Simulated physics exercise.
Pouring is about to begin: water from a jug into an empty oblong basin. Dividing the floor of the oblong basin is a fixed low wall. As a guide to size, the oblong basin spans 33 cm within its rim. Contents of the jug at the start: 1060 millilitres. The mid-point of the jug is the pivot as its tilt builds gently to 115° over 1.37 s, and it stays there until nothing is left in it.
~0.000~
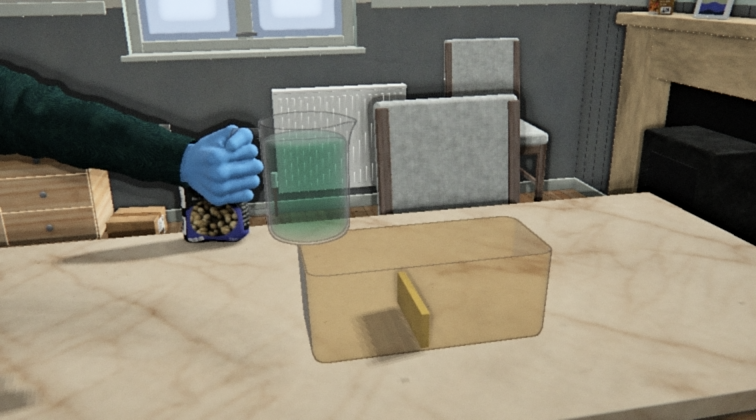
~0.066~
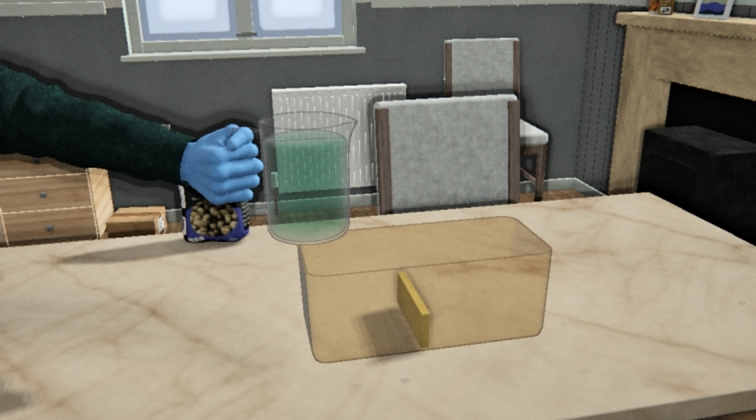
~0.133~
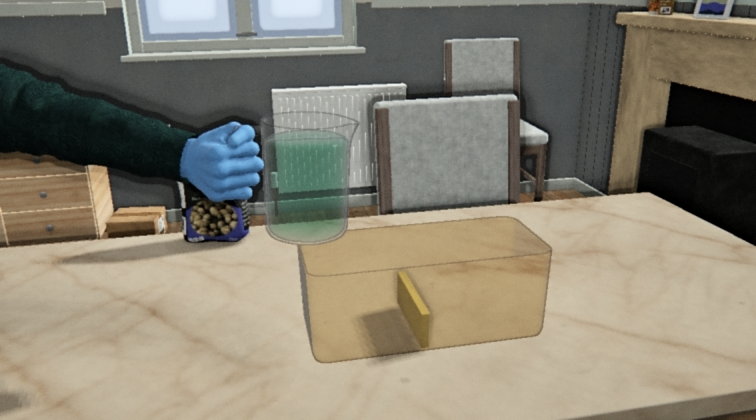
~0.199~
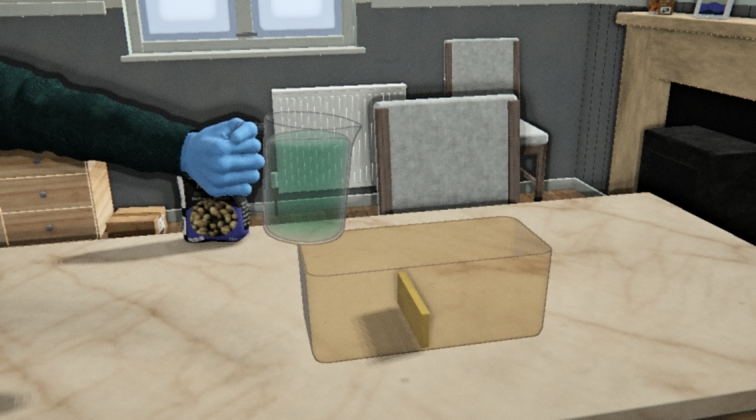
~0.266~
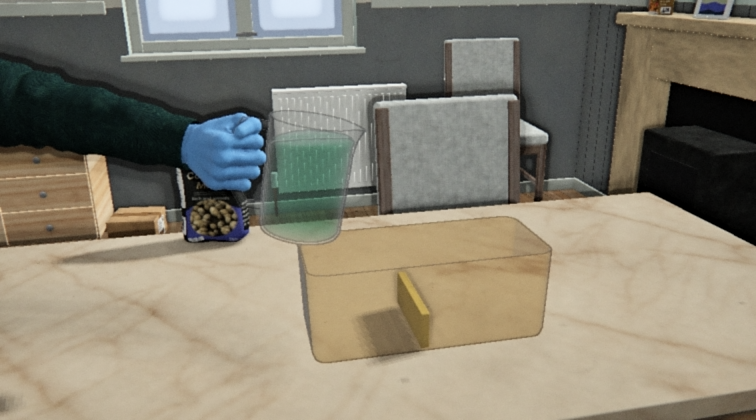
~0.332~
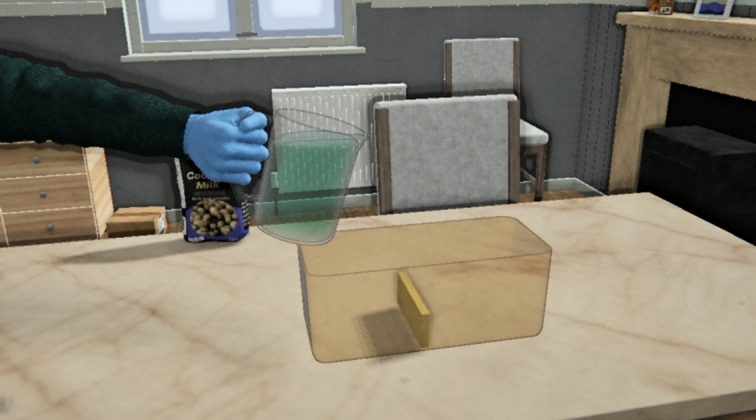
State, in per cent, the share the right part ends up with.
The right part ends up with roughly 61 %.
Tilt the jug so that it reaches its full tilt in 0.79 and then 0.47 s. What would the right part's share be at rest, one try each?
Result: 40 per cent, then 30 per cent.
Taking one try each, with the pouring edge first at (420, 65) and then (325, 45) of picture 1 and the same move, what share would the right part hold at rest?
In order, 90 and 50 per cent.
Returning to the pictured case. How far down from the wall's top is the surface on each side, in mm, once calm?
I'd say some 32 mm on the left and some 24 mm on the right.
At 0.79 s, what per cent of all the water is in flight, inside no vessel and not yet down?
Some 12 per cent, I reckon.
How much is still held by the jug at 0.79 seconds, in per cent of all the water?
Roughly 80 percent.
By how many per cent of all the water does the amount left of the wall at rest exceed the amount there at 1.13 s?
Around 26 in a hundred.
By 0.79 s the tilt is 72° and 81 per cent is still to pour, 0 is left of the wall and 7 right of it.
By 1.13 s the tilt is 107° and 25 per cent is still to pour, 13 is left of the wall and 51 right of it.
By 1.49 s the tilt is 115° and 0 per cent is still to pour, 38 is left of the wall and 61 right of it.
By 1.87 s the tilt is 115° and 0 per cent is still to pour, 39 is left of the wall and 61 right of it.
At rest 39 per cent lies left of the wall, 61 right of it and 0 outside.
